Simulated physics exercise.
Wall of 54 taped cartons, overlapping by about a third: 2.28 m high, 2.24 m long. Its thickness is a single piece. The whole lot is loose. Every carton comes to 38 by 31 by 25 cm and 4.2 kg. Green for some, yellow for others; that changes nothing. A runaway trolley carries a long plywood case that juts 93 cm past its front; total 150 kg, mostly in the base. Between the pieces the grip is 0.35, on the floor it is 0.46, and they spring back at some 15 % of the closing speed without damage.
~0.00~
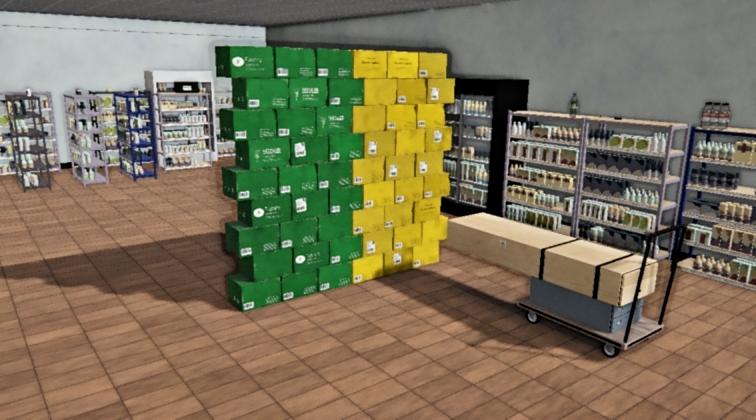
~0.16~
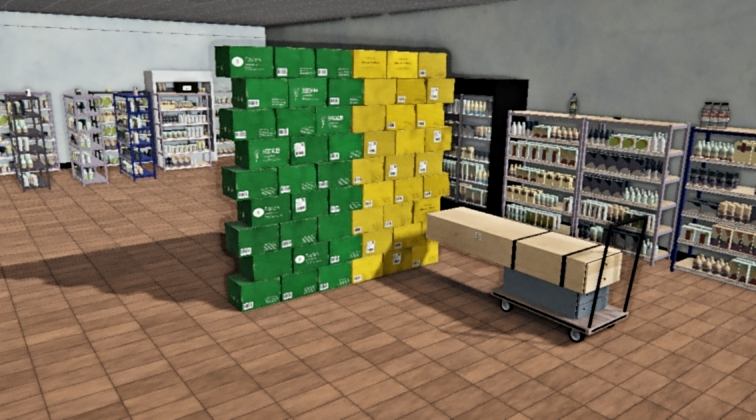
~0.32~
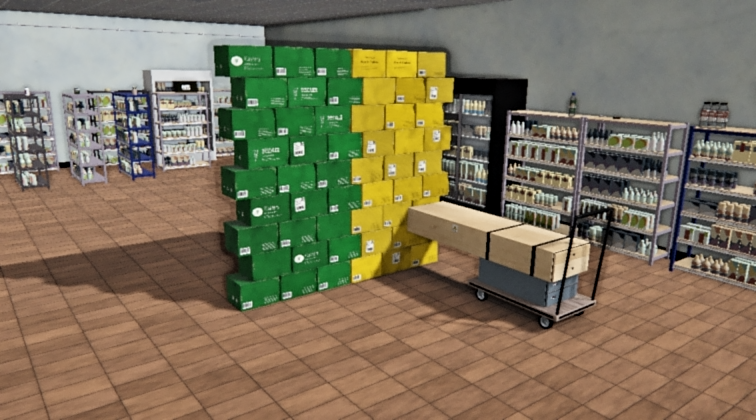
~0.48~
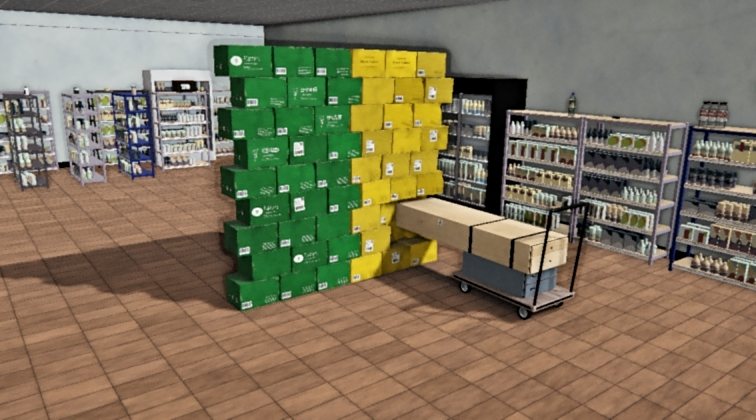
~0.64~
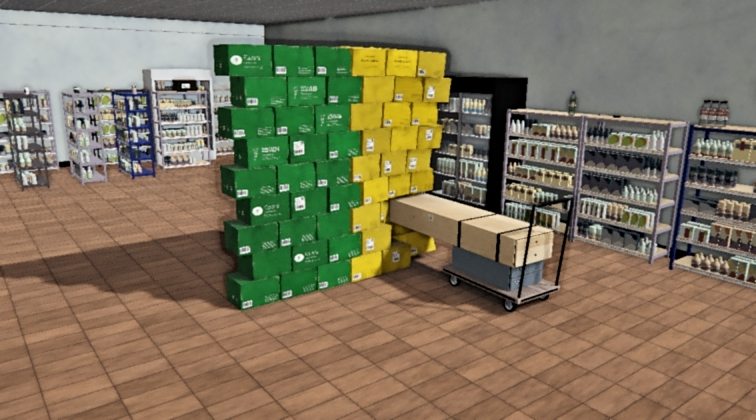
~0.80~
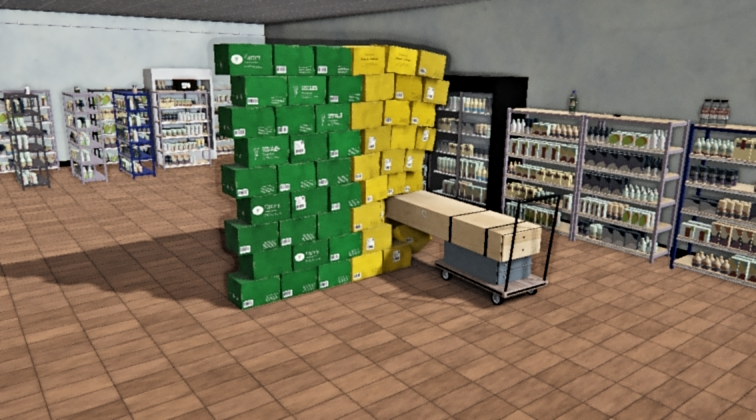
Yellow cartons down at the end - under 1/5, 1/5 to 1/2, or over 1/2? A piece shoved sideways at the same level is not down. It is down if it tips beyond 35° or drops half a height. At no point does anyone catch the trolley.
Over 1/2.
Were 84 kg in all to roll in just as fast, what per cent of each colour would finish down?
Colour by colour that makes green 20, yellow 90 percent.
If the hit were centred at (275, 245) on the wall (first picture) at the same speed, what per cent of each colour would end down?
Green 70 %, yellow 0 %.
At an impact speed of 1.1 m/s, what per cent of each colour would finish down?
The green would finish 0 in a hundred down, the yellow 0 in a hundred.
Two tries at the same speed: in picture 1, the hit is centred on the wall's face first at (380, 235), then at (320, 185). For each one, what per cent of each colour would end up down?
Down by colour - green: 80%, then 10%; yellow: 90%, then 0%.
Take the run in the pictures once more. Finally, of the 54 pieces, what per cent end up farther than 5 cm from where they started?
45 percent of them have shifted.
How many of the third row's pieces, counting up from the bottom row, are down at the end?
Exactly 2 finish down.
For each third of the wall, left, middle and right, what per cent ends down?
0 / 20 / 90 %, left to right.
Around 1.14 s, load 81 cm past the wall's line, still rolling; 4 of the 27 yellow cartons down (4 of 54 in all colours); top yellow carton displaced 43 mm.
Around 1.92 s, load 1.36 m past the wall's line, still rolling; 13 of the 27 yellow cartons down (13 of 54 in all colours); top yellow carton displaced 12 cm.
Around 2.52 s, load 1.58 m past the wall's line, still rolling; 18 of the 27 yellow cartons down (18 of 54 in all colours); top yellow carton tipped 7°.
Around 3.68 s, load 1.67 m past the wall's line, stopped; 21 of the 27 yellow cartons down (21 of 54 in all colours); top yellow carton on its side.
Finally (4.5 s), load 1.66 m past the wall's line, stopped; 21 of the 27 yellow cartons down (21 of 54 in all colours); top yellow carton 2.02 m lower; top green carton unmoved. That is 78 per cent. Seen by the last camera, middles, top yellow carton near (443, 274), top green carton near (243, 60).
